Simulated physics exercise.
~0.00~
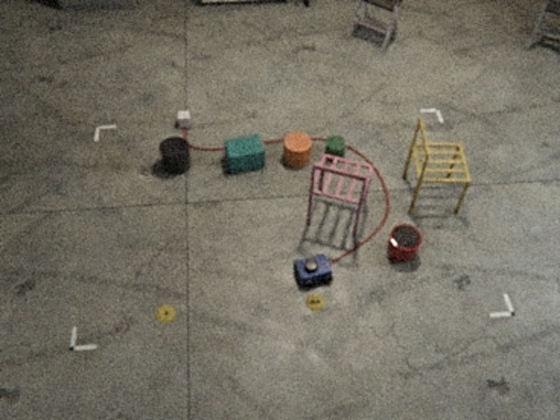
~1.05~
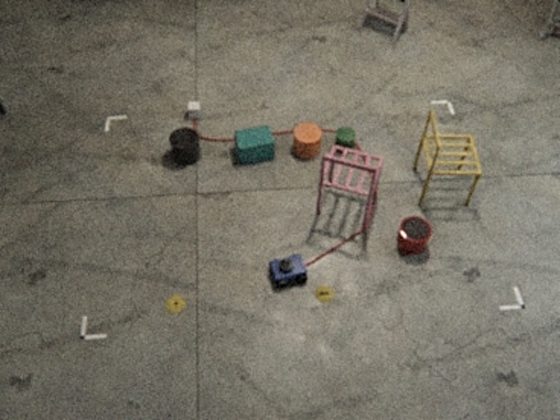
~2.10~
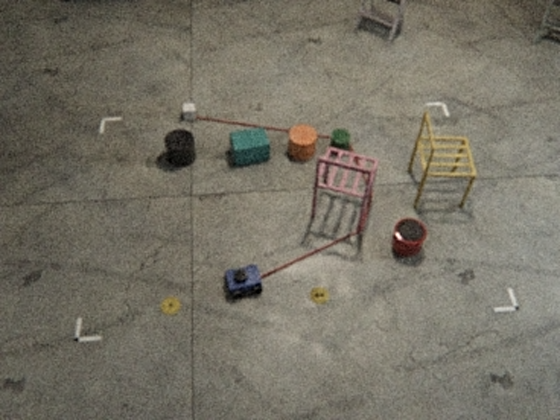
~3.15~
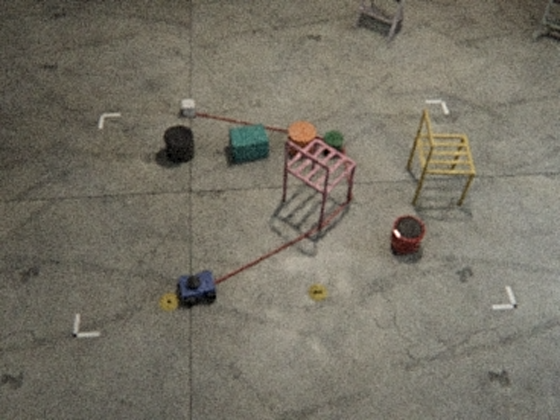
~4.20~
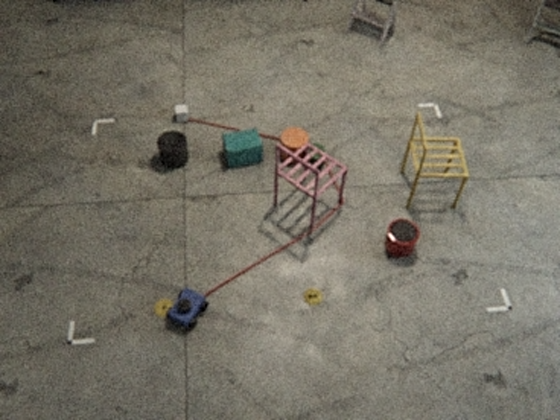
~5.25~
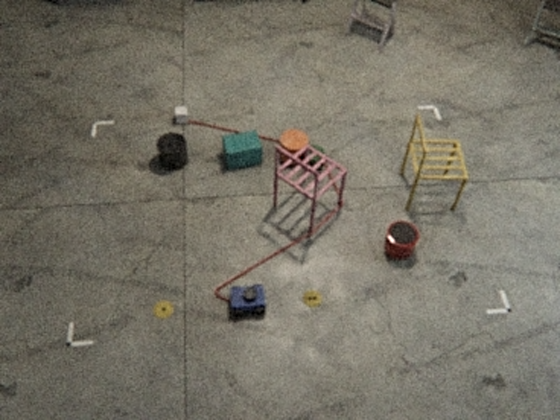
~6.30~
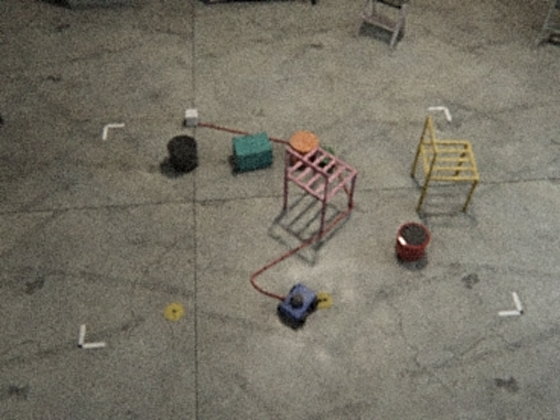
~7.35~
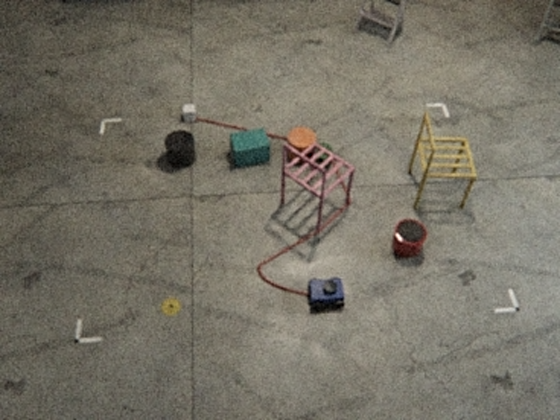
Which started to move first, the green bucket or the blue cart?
The blue cart started to move first, heading left with the red lead behind it. The green bucket only shifted later, once the lead had been pulled along.
